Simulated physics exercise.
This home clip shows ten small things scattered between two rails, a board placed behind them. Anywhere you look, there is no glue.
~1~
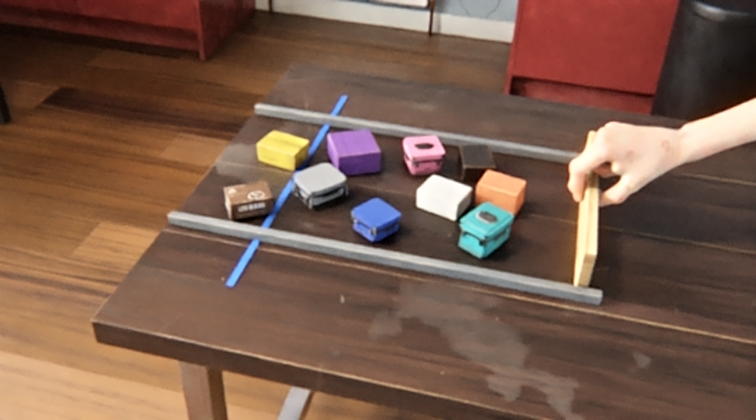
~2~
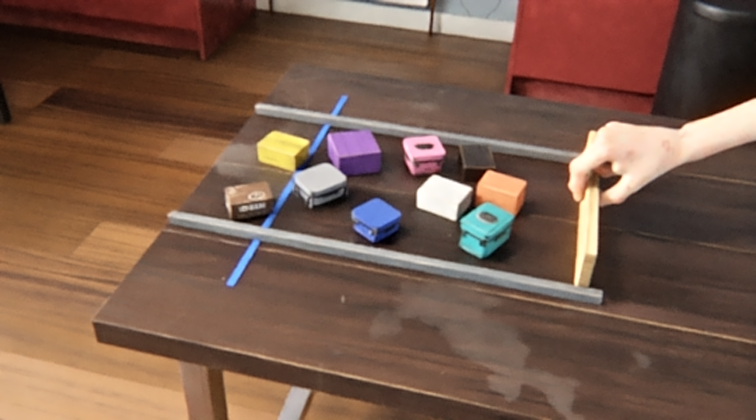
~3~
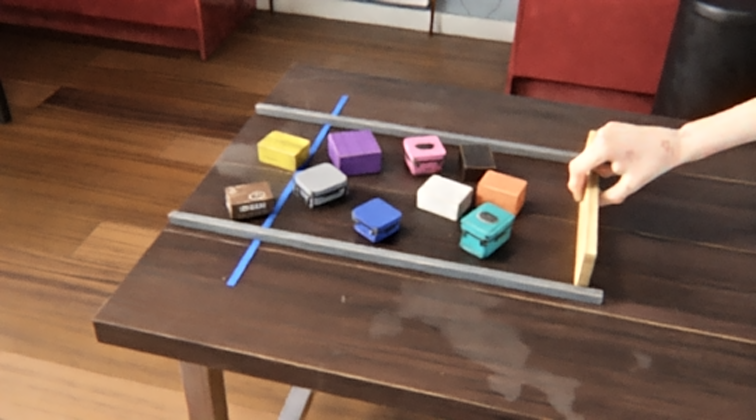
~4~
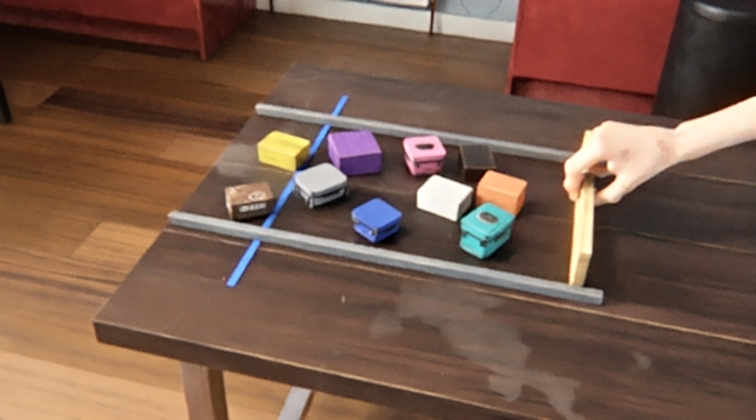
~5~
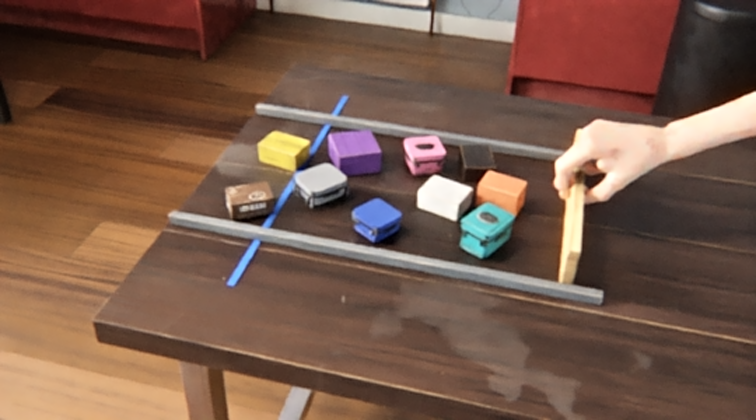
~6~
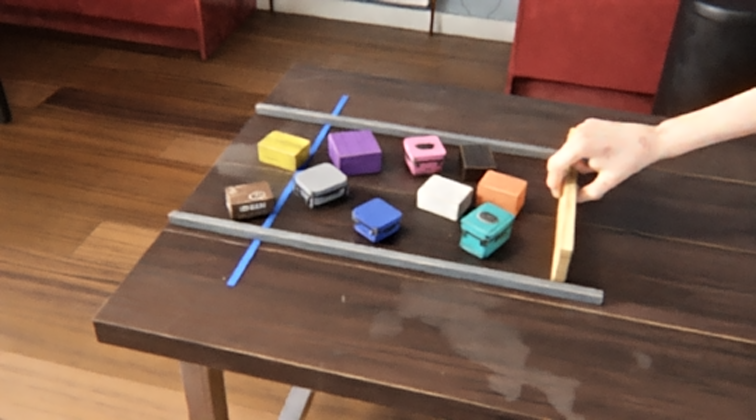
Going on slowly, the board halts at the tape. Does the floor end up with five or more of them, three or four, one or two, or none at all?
Falling ones: A lone one or two.
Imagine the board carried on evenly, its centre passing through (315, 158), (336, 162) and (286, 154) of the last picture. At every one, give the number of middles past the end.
1, 0 and 3.
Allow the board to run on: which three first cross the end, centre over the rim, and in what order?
Order, earliest first: Brown box, grey case, yellow box.
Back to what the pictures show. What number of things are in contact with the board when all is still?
All in all, 3.
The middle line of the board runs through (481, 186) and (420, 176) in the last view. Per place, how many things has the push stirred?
By then 4, and 8.
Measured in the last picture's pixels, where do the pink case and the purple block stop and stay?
(277, 124), and the other (250, 142).
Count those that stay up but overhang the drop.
The overhang total is 3.
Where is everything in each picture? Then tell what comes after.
The first picture shows brown box (249, 201); yellow box (284, 151); grey case (320, 187); board (588, 205); tape (297, 174).
The second picture shows yellow box (284, 151); blue case (377, 222).
The third picture shows grey case (321, 186); orange block (501, 194).
The fourth picture shows brown box (250, 201); black block (477, 163).
The fifth picture shows yellow box (285, 151); white block (445, 197).
The sixth picture shows brown box (250, 201); yellow box (285, 151); grey case (321, 186); board (567, 201); tape (298, 174).
Soon after, none off yet; brown box at rest near (250, 201); yellow box at rest near (285, 151); grey case at rest near (321, 186).
After that, none off yet; brown box at rest near (250, 201); yellow box moving near (279, 151); grey case displaced about its own width near (294, 186).
And then, none off yet; brown box displaced about its own width near (191, 198); yellow box displaced about its own width near (239, 156); grey case displaced well along near (233, 187).
In the end, the number that fall off is one or two; gone, brown box.
